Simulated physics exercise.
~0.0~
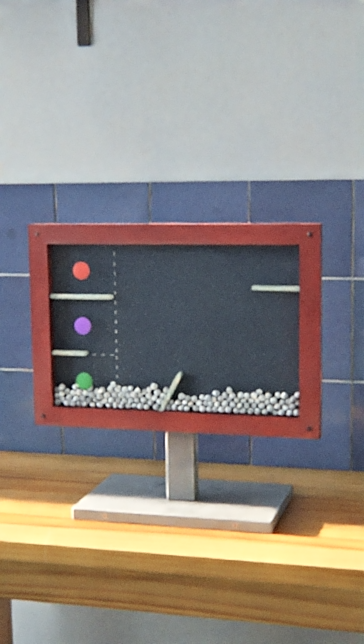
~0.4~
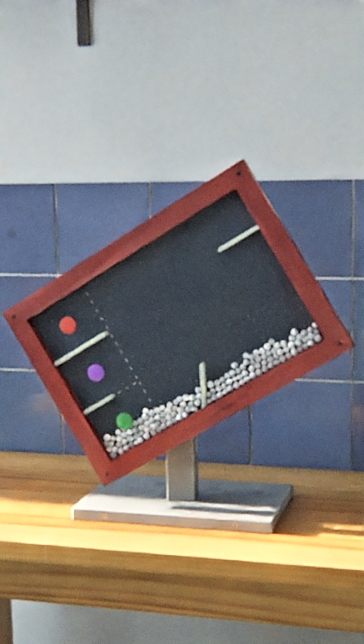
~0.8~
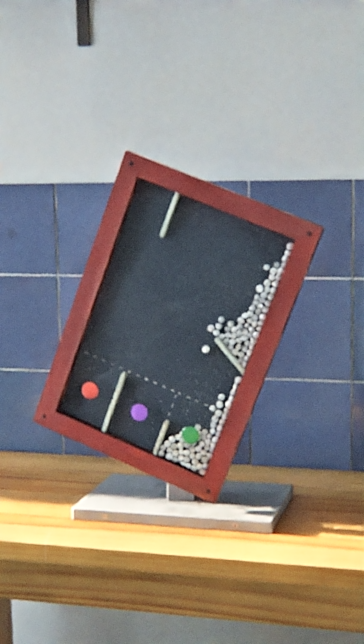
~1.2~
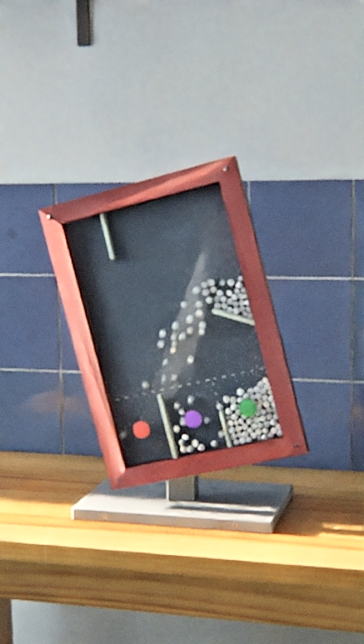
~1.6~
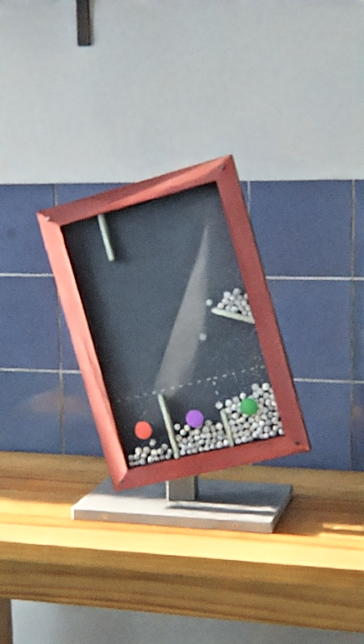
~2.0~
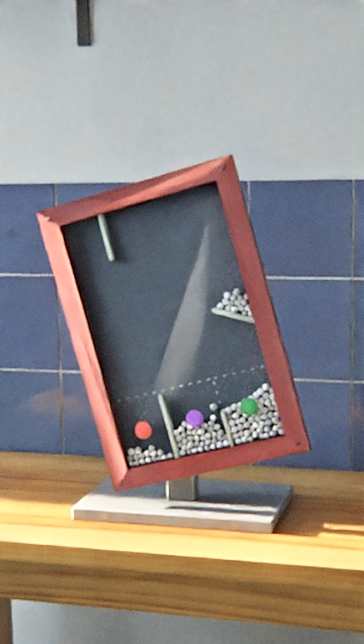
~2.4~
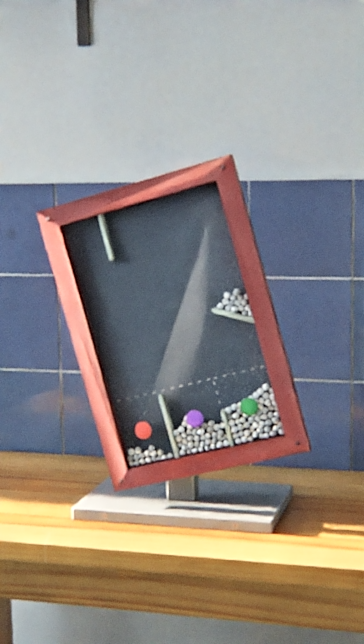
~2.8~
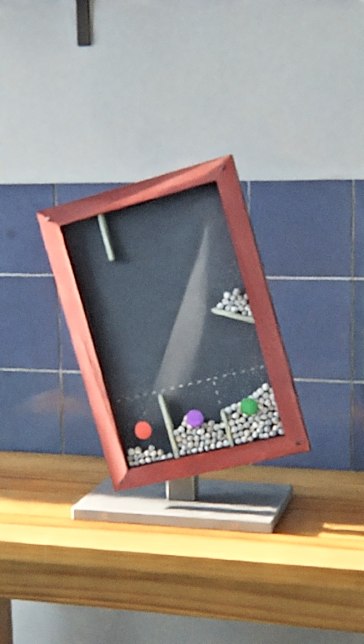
A red-framed box on a stand swung anticlockwise until it stood tilted on end, and its white beads slid right, then spilled down into three pockets, settling deepest by the green and purple dots, with few by the red and some on a ledge.
